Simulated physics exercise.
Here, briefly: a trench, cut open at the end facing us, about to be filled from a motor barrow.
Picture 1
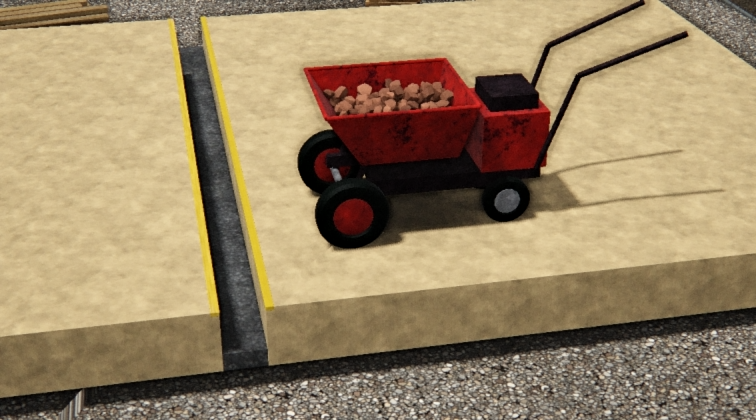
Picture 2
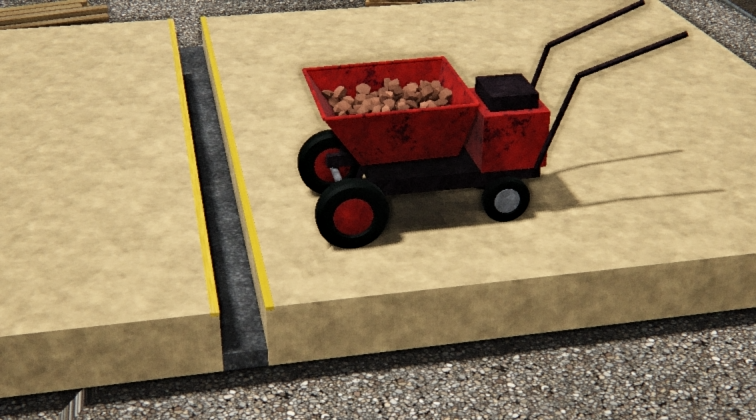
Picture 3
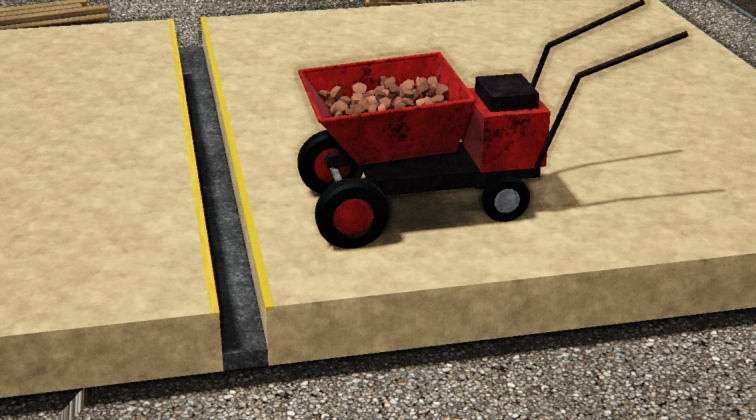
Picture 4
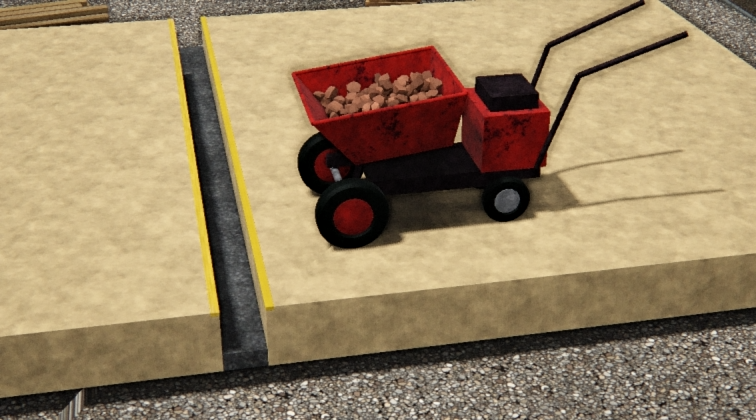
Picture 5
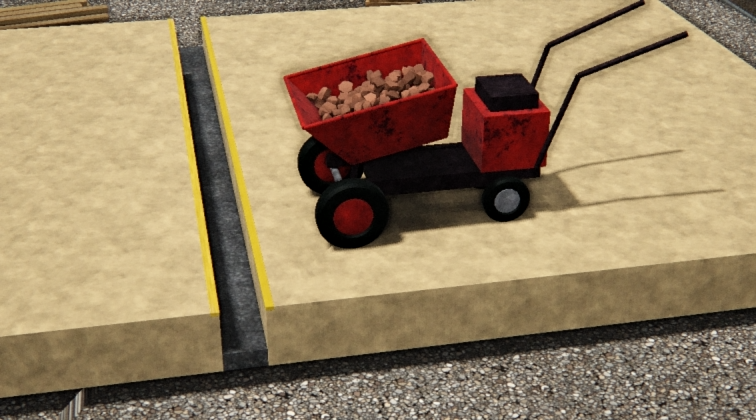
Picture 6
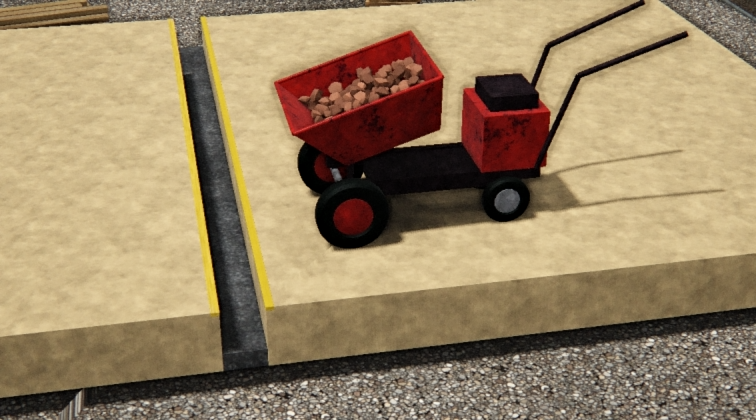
In the video, a red motor barrow loaded with lumps of rubble stands on a pale slab to the right of a narrow, yellow-edged trench. Its skip starts level, then gradually tilts toward the left while the wheels stay still.
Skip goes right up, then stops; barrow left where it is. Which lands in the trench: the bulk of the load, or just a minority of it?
The bulk.
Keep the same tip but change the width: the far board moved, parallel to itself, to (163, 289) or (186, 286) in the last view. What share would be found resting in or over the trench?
In order: Some 100 per cent, then some 100 per cent.
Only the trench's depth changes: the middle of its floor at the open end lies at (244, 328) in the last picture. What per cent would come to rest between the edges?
It would be close to 60 percent.
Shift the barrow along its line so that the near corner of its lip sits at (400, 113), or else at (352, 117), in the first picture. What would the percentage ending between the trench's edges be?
Close to 30 in a hundred, and close to 90 in a hundred.
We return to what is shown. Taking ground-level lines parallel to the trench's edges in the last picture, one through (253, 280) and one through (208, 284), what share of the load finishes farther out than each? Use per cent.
That's 100 in a hundred for the first and 30 in a hundred for the second.
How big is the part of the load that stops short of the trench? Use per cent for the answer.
About 0 %.
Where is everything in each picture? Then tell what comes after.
Lip of the skip at (327, 119), level; top of the load at (406, 105), lumps of rubble; first edge of the trench at (263, 278); far edge at (211, 283), the trench under half as wide as the skip, and about as deep as wide, in the first frame.
Lip of the skip at (325, 120), level; top of the load at (405, 104), in the second frame.
Lip of the skip at (320, 121), tipped barely; top of the load at (401, 102), in the third frame.
Lip of the skip at (313, 124), tipped a little; top of the load at (396, 99), in the fourth frame.
Lip of the skip at (304, 128), tipped a little; top of the load at (401, 87), in the fifth frame.
Lip of the skip at (294, 134), tipped clearly; top of the load at (404, 85); first edge of the trench at (263, 278); far edge at (211, 283), in the sixth frame.
Soon, skip tipped steeply; all in the skip.
A while on, skip tipped right over; nearly all in the skip; a small part in or heaped over the trench; a stray few beyond it; a stray few falling.
Towards the end, skip tipped right over; about a third in the skip; about a third in or heaped over the trench; about a third beyond it.
Finally, skip tipped right over; about two thirds in or heaped over the trench; about a third beyond it.
